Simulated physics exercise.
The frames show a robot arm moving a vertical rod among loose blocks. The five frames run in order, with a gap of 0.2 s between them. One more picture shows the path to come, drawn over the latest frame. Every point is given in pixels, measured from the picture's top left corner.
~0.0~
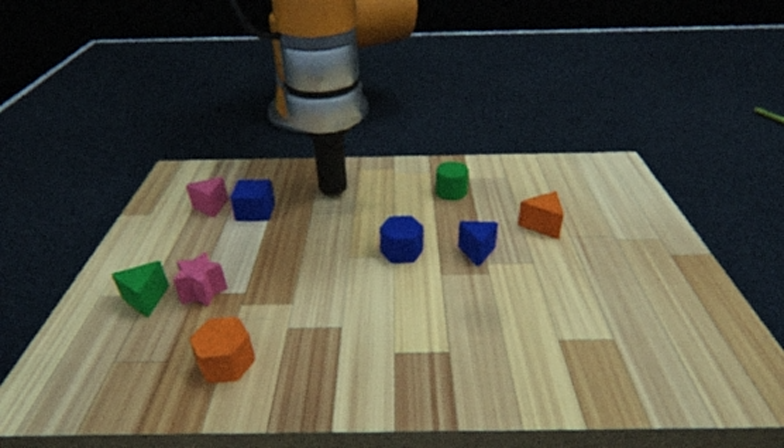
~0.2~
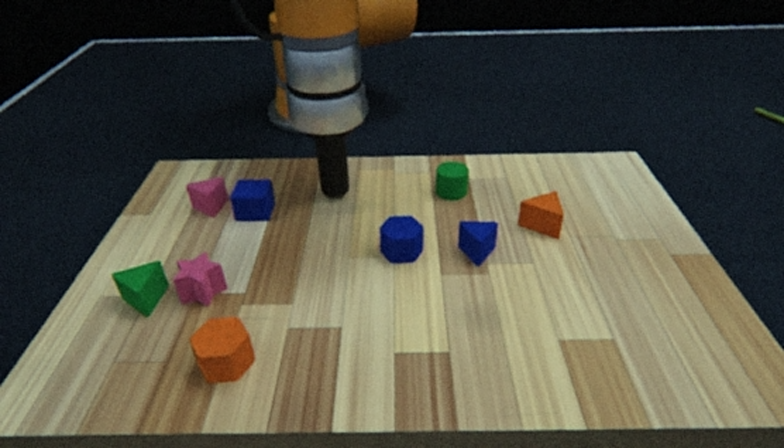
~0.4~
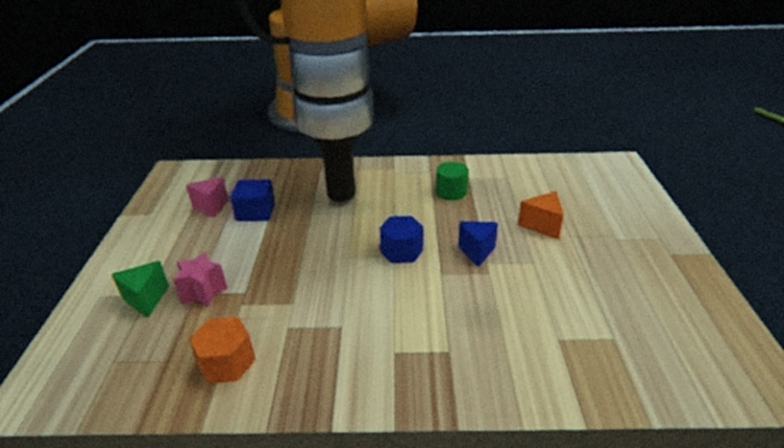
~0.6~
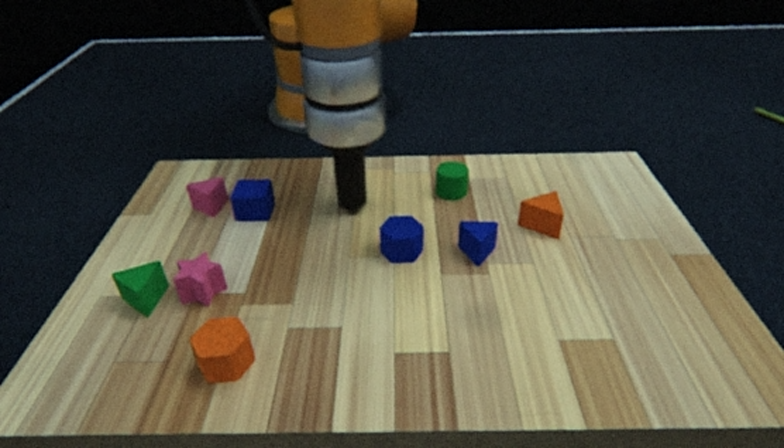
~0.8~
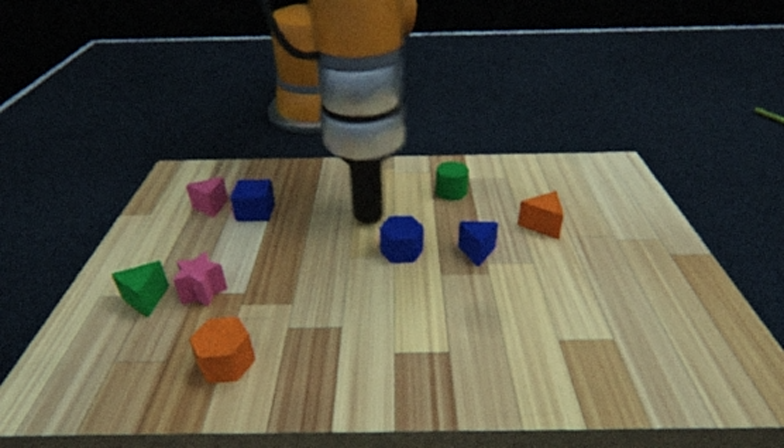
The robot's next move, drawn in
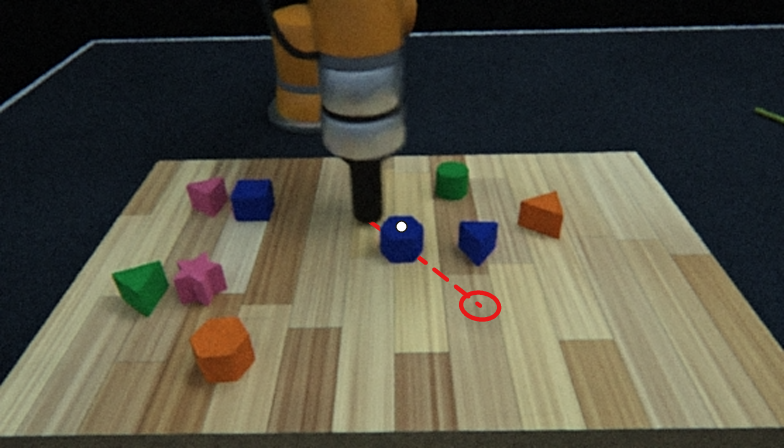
An orange and silver robot arm holds a dark vertical rod over a light wooden board on a dark surface, seen from a fixed, raised view. Pink, blue and green blocks and an orange one sit at left, with two blue, a green and an orange block toward the right. The rod shifts slightly right, then moves nearer the viewer and rightward, close to the blue hexagonal block, while every block stays still.
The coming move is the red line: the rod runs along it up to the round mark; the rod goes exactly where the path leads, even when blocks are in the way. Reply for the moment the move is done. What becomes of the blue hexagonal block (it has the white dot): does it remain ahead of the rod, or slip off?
It escapes to one side.
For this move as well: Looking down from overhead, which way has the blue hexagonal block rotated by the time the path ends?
Rotates clockwise.
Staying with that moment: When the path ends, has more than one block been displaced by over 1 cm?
That would be a no.
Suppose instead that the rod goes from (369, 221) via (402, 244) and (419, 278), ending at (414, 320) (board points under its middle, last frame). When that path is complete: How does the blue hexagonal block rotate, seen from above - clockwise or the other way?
Viewed from above, counterclockwise.
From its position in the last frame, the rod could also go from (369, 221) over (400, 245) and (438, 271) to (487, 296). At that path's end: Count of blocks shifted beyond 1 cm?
The push moves one block more than 1 cm.
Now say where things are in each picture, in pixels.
In the first picture, rod tip (333, 187); block tops, blue hexagonal block (402, 227); blue triangle (479, 228).
In the second picture, rod (335, 189); blocks unchanged.
In the third picture, rod (342, 194); blocks unchanged.
In the fourth picture, rod (352, 202); blocks unchanged.
In the fifth picture, rod (368, 214); blue hexagonal block (402, 227); blue triangle (479, 228).
Path on the board, from (369, 221) to (480, 306); the dot is on the blue hexagonal block.
The first path, step by step. One third of the way, rod (403, 239); blue hexagonal block (419, 244).
Two thirds of the way, rod (440, 267); blue hexagonal block (442, 275), turned 55° clockwise.
At the end, rod (481, 299); blue hexagonal block (449, 297), turned 110° clockwise; blue triangle in place.
